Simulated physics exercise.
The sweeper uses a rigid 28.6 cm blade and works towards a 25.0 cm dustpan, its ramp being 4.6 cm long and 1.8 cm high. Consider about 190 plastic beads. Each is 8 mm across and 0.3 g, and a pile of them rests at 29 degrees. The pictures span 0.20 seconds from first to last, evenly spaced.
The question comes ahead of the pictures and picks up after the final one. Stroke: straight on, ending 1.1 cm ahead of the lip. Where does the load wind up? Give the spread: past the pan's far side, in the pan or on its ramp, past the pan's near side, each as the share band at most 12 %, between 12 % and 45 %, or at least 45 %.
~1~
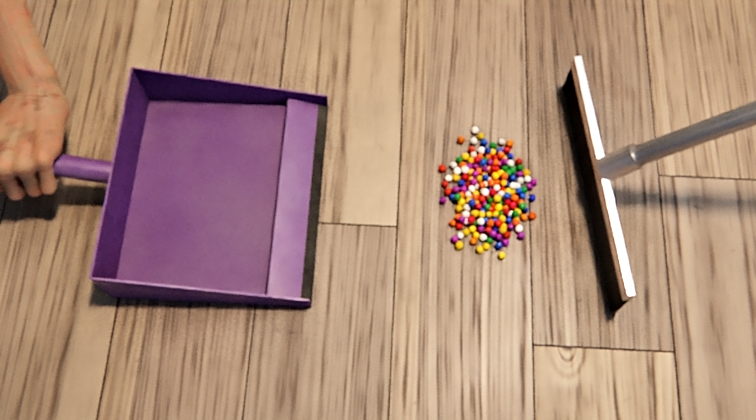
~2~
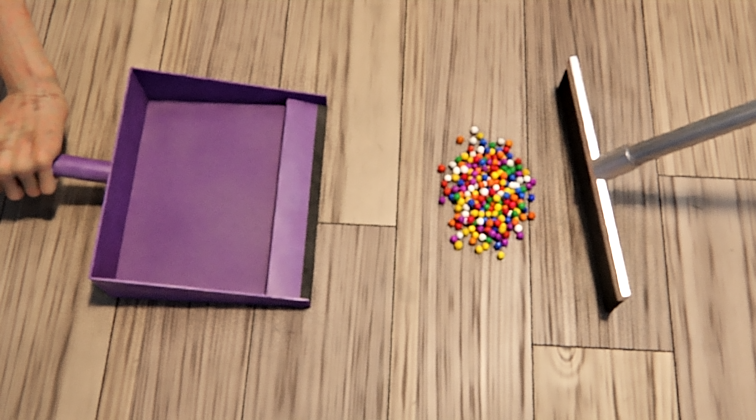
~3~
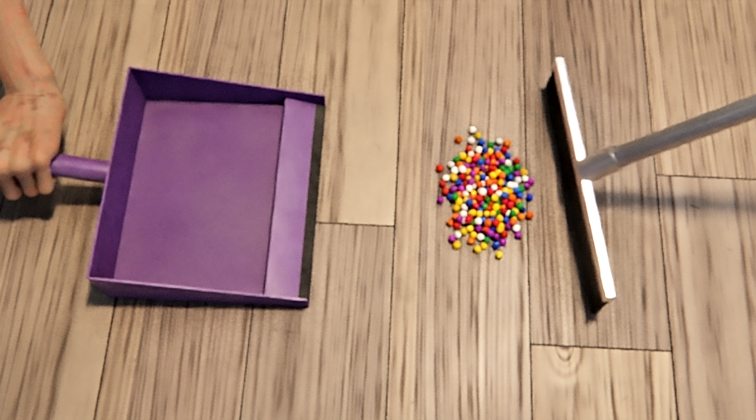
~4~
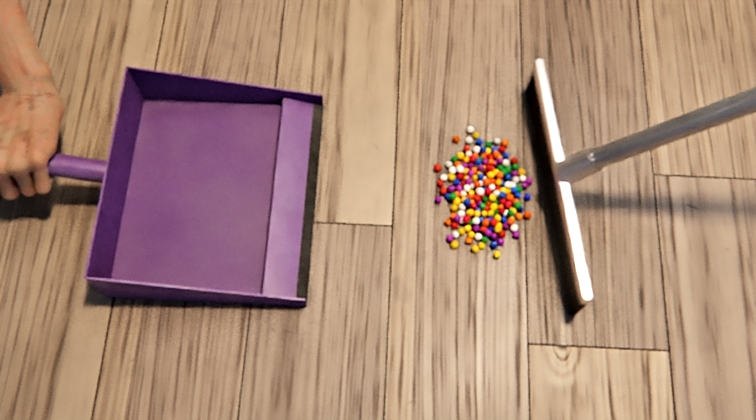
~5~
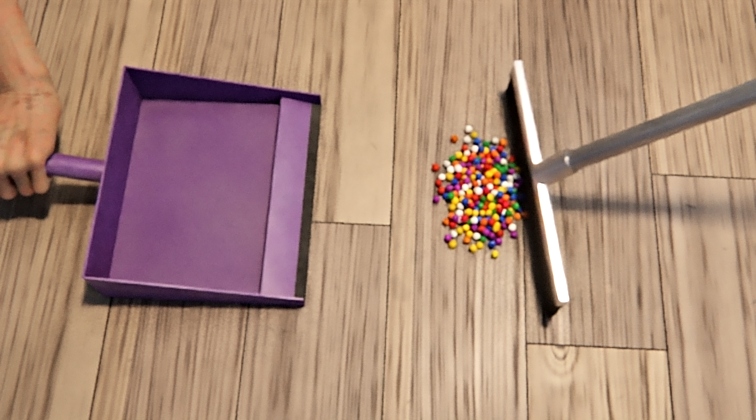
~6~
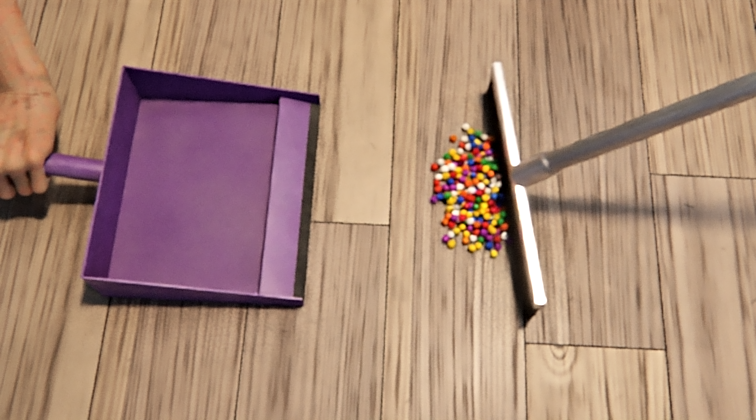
Spread: Far side at most 12 %, pan between 12 % and 45 %, near side at most 12 %.
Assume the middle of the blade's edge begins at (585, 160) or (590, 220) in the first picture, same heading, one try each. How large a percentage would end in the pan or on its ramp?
I'd put it near 15 per cent for the first and near 30 per cent for the second.
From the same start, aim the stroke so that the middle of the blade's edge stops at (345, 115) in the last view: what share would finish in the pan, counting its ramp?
Roughly 5 percent.
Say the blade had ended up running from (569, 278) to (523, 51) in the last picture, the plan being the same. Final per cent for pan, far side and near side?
That ends as pan 5, far 10, and near 0.
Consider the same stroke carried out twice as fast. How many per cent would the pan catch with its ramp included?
Then roughly 40 per cent.
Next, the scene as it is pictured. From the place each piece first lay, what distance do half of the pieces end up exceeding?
The figure is about 20 cm.
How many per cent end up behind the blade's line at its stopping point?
0 %.
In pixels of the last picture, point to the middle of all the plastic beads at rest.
Once everything settles, the centre is around (315, 215).
Then, 0.18 s after the last picture, middle of the blade 12 cm from the lip; 0 % over the lip, far side 0 %, near side 0 %.
Then, 0.29 s after the last picture, middle of the blade 6 cm from the lip; 0 % over the lip, far side 0 %, near side 0 %.
Then, 0.54 s after the last picture, middle of the blade 3 cm from the lip; 25 % over the lip, far side 0 %, near side 5 %.
In the end, far side 0 %, pan 25 %, near side 5 %, in front of the lip or behind the blade 65 %.
